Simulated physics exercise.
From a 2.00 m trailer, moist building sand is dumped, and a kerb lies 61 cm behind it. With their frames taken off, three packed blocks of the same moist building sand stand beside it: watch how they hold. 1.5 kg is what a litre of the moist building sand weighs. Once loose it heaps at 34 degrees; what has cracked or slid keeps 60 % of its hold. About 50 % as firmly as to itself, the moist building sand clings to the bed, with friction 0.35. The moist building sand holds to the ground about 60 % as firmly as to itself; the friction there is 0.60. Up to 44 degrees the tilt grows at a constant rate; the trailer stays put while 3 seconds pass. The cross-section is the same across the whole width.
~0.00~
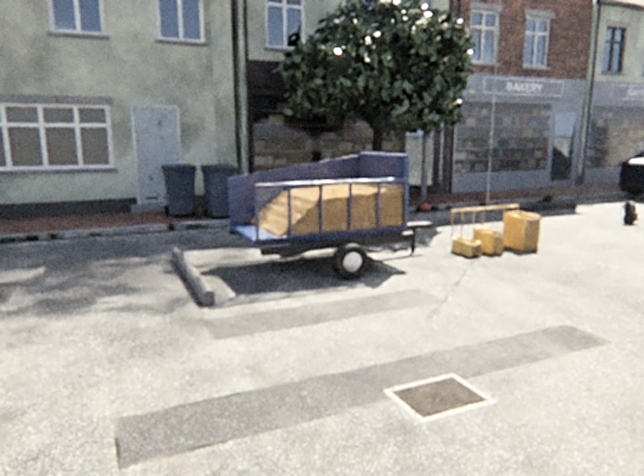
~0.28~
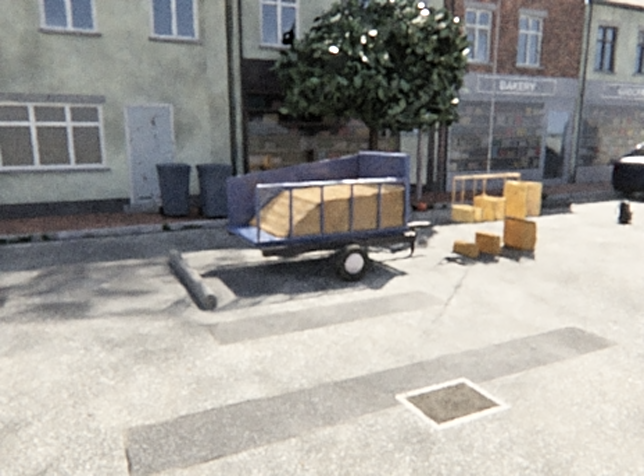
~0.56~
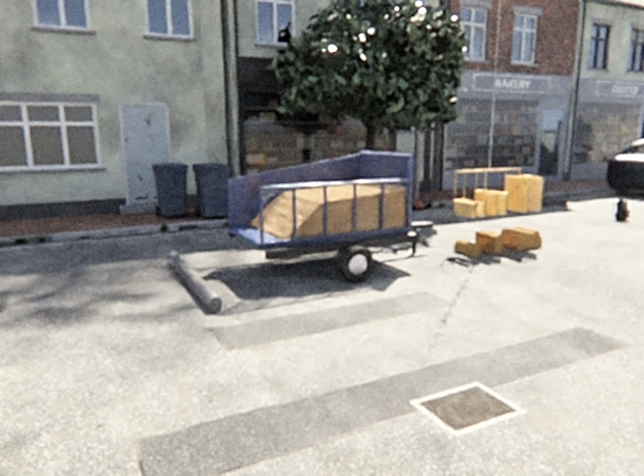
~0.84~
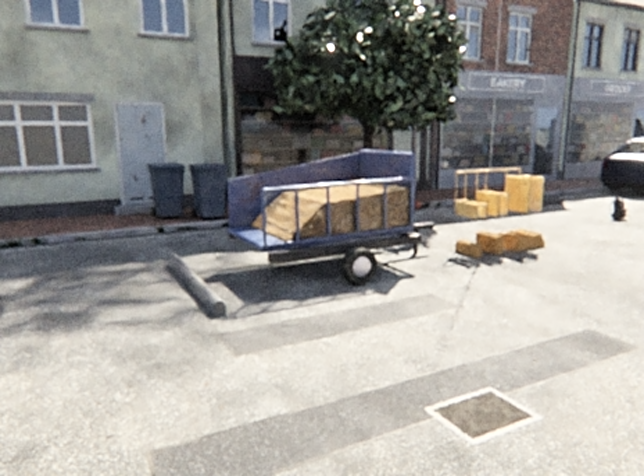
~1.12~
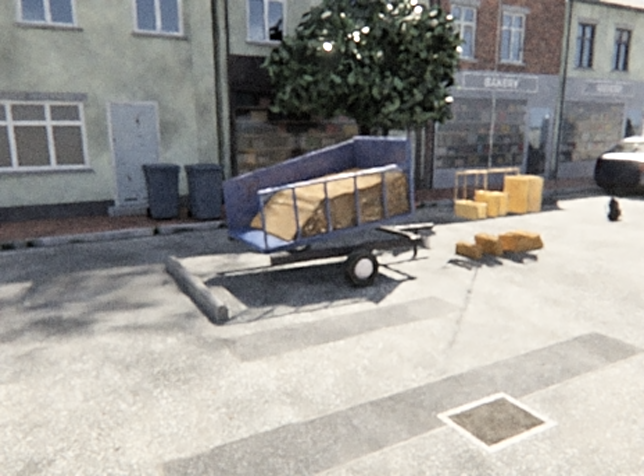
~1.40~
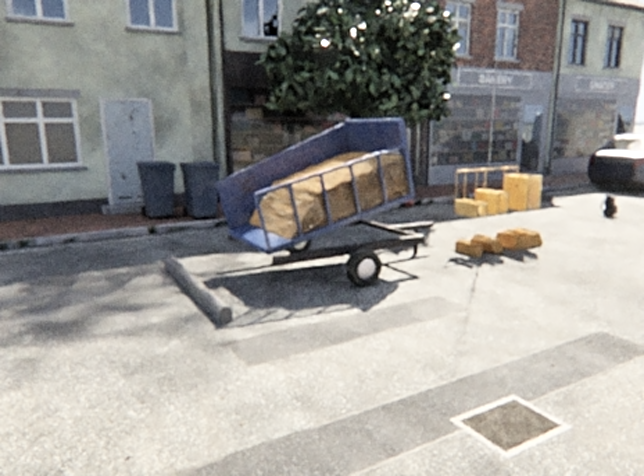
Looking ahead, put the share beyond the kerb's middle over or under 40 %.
The share beyond the kerb's middle ends up higher than 40 percent.
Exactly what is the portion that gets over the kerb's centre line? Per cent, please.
Close to 45 in a hundred.
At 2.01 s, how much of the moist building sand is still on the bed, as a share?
Some 100 per cent.
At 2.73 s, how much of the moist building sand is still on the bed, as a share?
It's some 75 percent by my reckoning.
After 2.01 s, the tilt is 27 degrees, all is on the bed and 0 % past the kerb's middle.
After 2.73 s, the tilt is 43 degrees, 75 % is on the bed and 0 % past the kerb's middle.
After 3.45 s, the tilt is 44 degrees, 2 % is on the bed and 41 % past the kerb's middle.
After 4.17 s, the tilt is 44 degrees, none is on the bed and 46 % past the kerb's middle.
After 5.87 s, the tilt is 44 degrees, none is on the bed and 46 % past the kerb's middle.
